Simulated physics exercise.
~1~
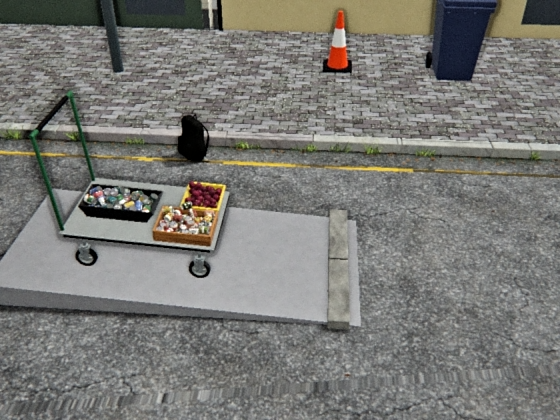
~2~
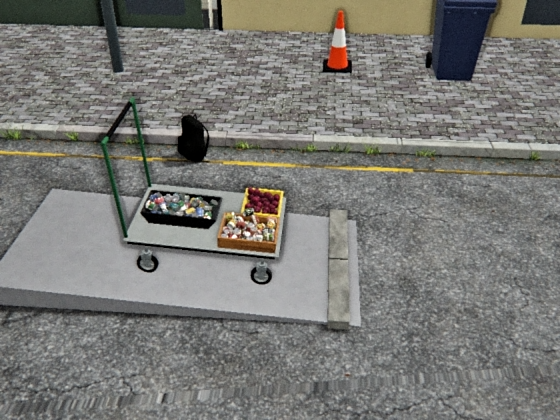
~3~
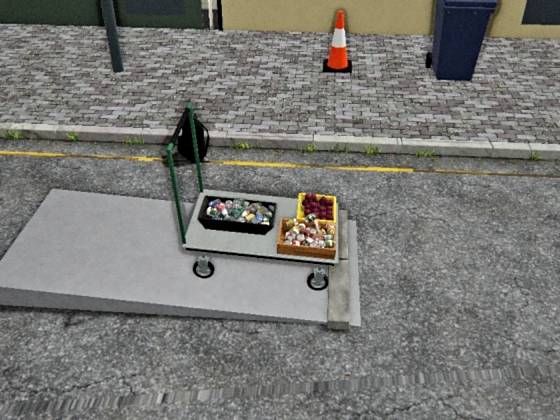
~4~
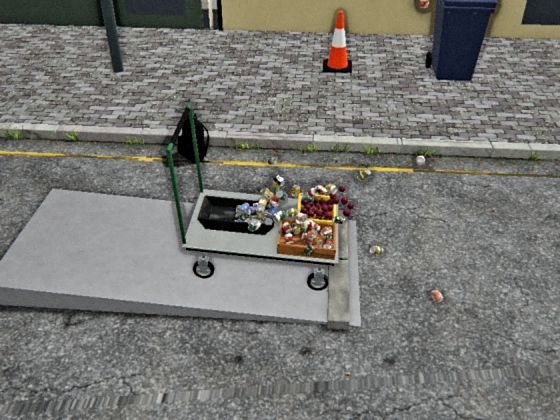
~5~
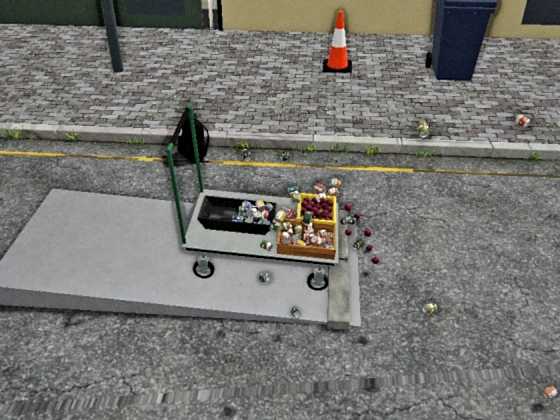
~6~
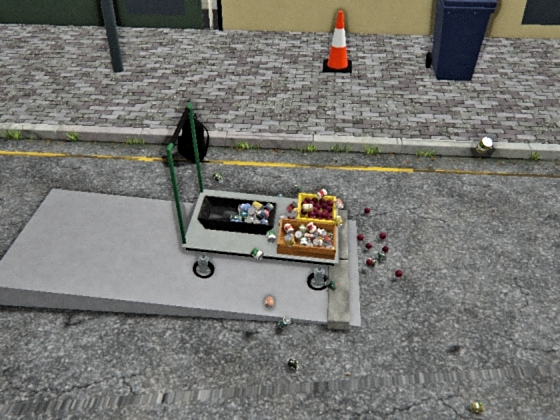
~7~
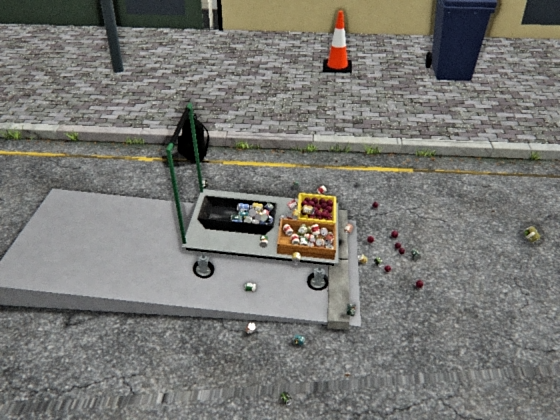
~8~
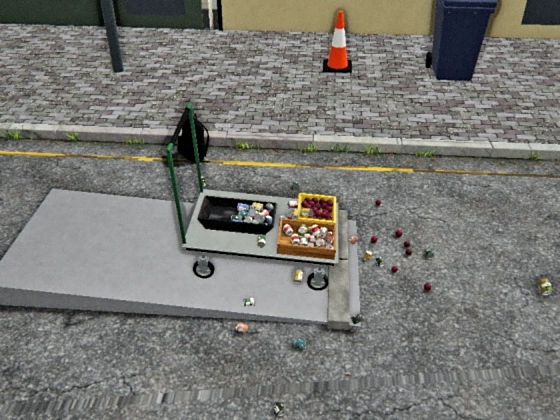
A flatbed trolley with a green handle rolls rightward down a pale grey ramp on a street, seen from above and to one side. It carries a black container of small tins, a yellow one of red onions and a wooden one of mini cans, with an orange cone and dark blue bin on the paving behind. The trolley stops abruptly at the low kerb, and tins, cans and onions fly forward and spill over the sides. Several scatter and roll across the asphalt. The trolley stays put, its containers still in place but partly emptied, with loose pieces strewn around.
